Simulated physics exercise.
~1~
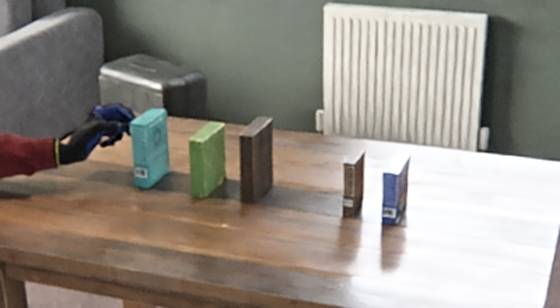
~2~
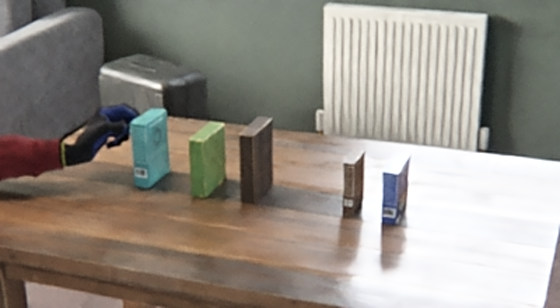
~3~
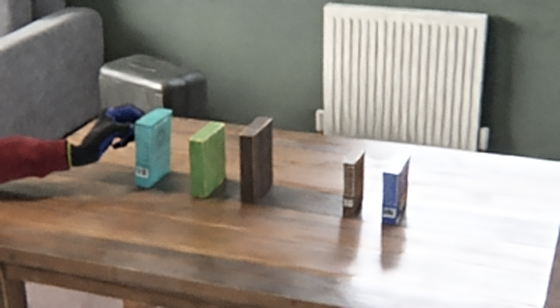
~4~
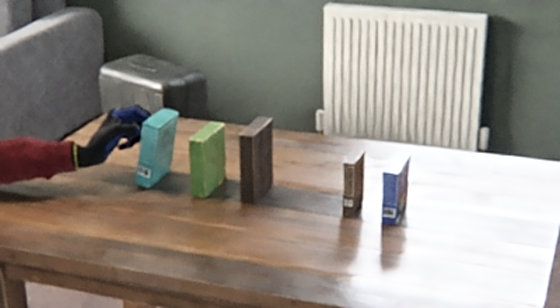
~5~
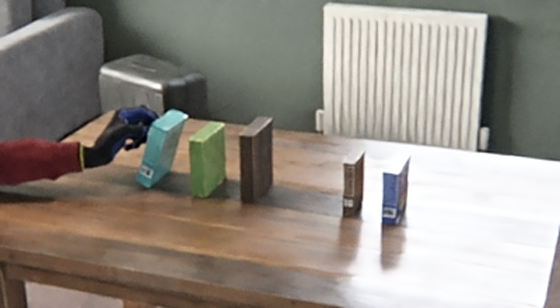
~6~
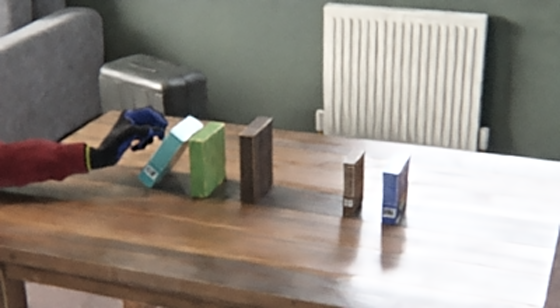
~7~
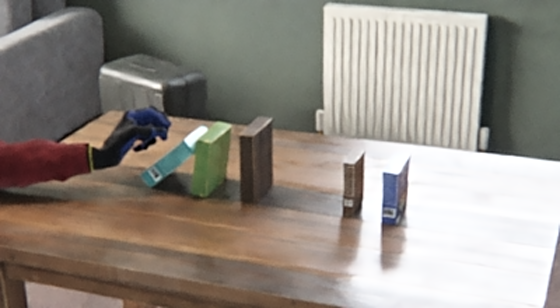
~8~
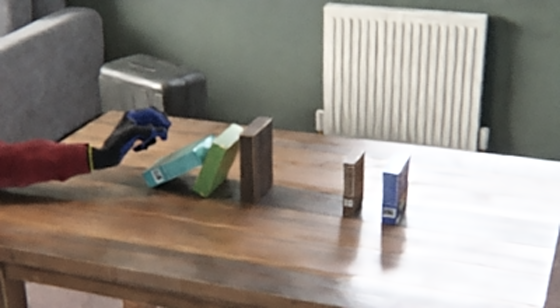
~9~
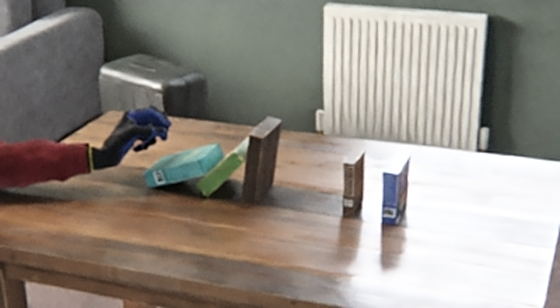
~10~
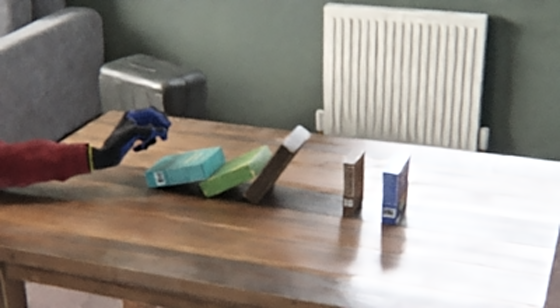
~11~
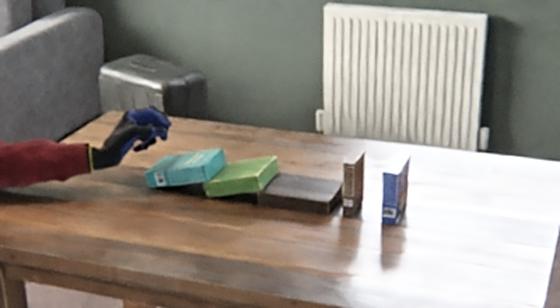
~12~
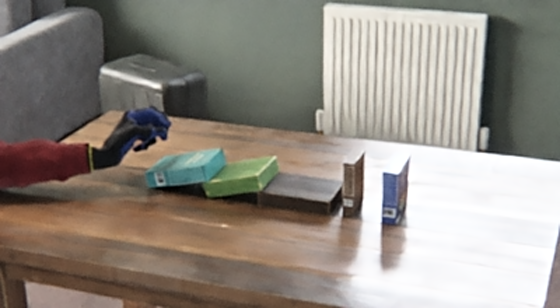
On a shiny wooden table in a room with a white radiator and a grey sofa behind, seen from slightly above, five box-like things stand in a row. From left to right they are turquoise, green and dark brown, then, past a gap, a smaller brown packet and a blue one. A gloved hand in a red sleeve tips the turquoise packet rightward, then hovers still. It falls against the green one, which topples into the dark block. The dark block drops flat just short of the brown packet, which stays upright beside the blue one.
